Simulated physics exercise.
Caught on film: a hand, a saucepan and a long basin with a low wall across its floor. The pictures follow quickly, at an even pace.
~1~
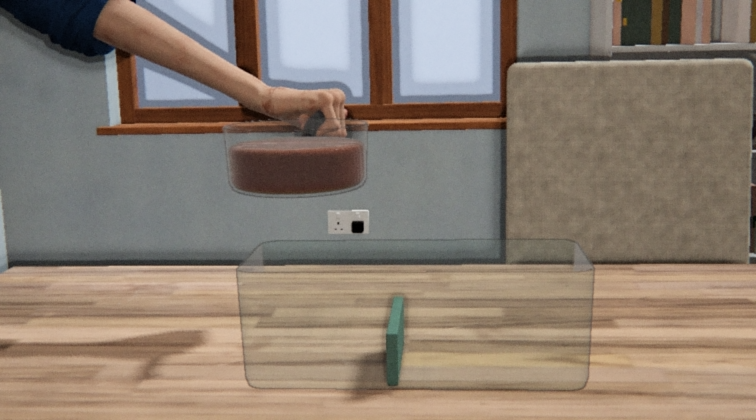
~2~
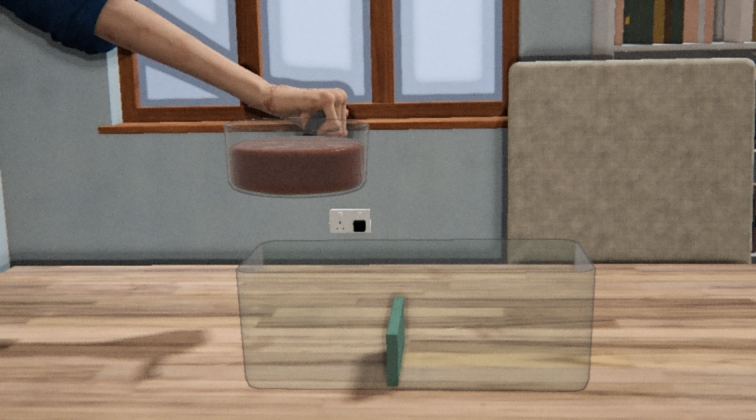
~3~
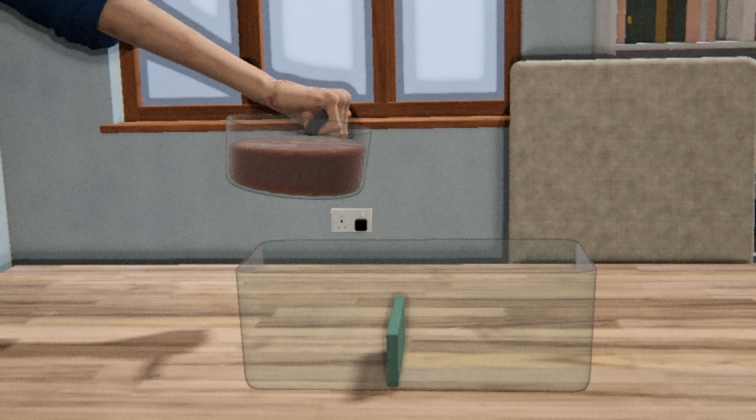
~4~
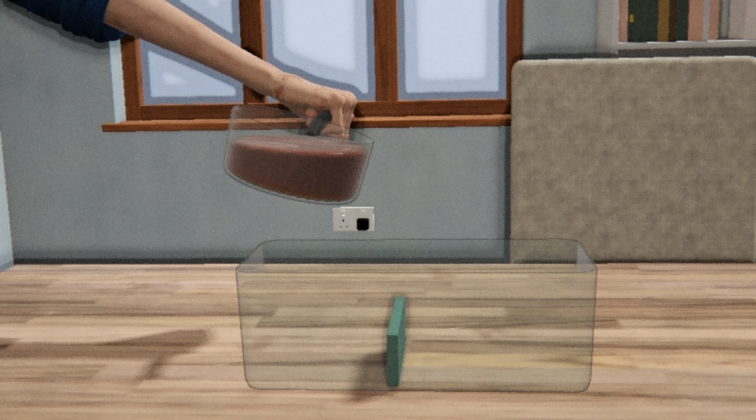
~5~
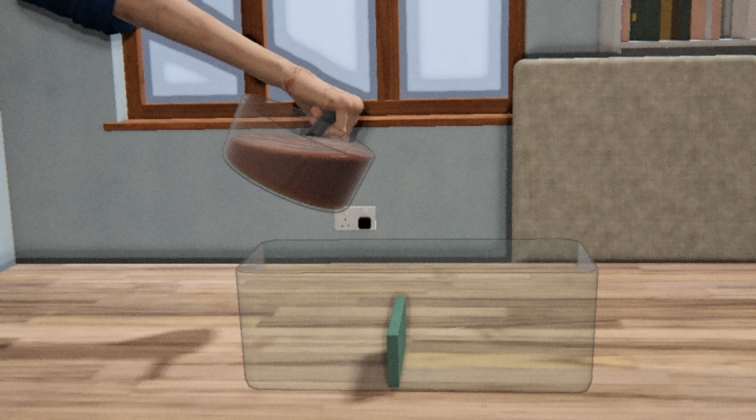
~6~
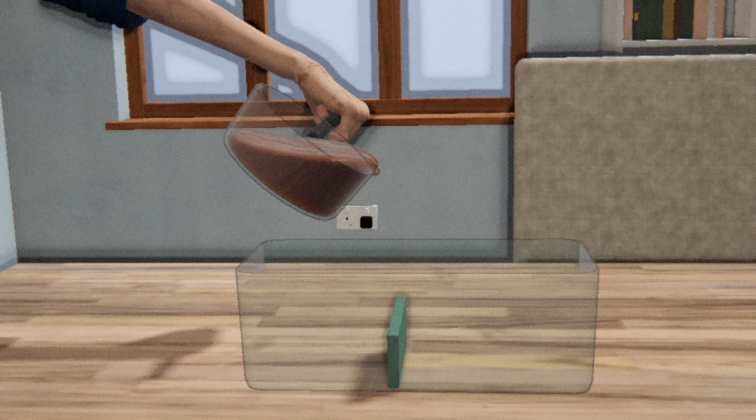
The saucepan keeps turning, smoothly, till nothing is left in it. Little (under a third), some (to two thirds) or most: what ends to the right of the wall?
The share right of the wall is from a third to two thirds.
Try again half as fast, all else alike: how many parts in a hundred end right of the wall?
Roughly 65 in a hundred.
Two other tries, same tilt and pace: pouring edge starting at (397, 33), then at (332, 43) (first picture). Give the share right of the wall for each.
Roughly 80 per cent, and 35 per cent.
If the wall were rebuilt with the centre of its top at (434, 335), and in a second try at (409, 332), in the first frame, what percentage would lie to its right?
About 20 and 40 per cent.
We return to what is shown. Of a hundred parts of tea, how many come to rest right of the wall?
About 50 per cent.
A moment on, the saucepan is tipped right over and 10 per cent is still to pour, 26 is left of the wall and 40 right of it.
Next, the saucepan is tipped right over and 1 per cent is still to pour, 48 is left of the wall and 49 right of it.
Then the saucepan is tipped right over and 0 per cent is still to pour, 48 is left of the wall and 48 right of it.
Later the saucepan is tipped right over and 0 per cent is still to pour, 48 is left of the wall and 49 right of it.
Finally, 48 per cent lies left of the wall, 49 right of it and 2 outside.
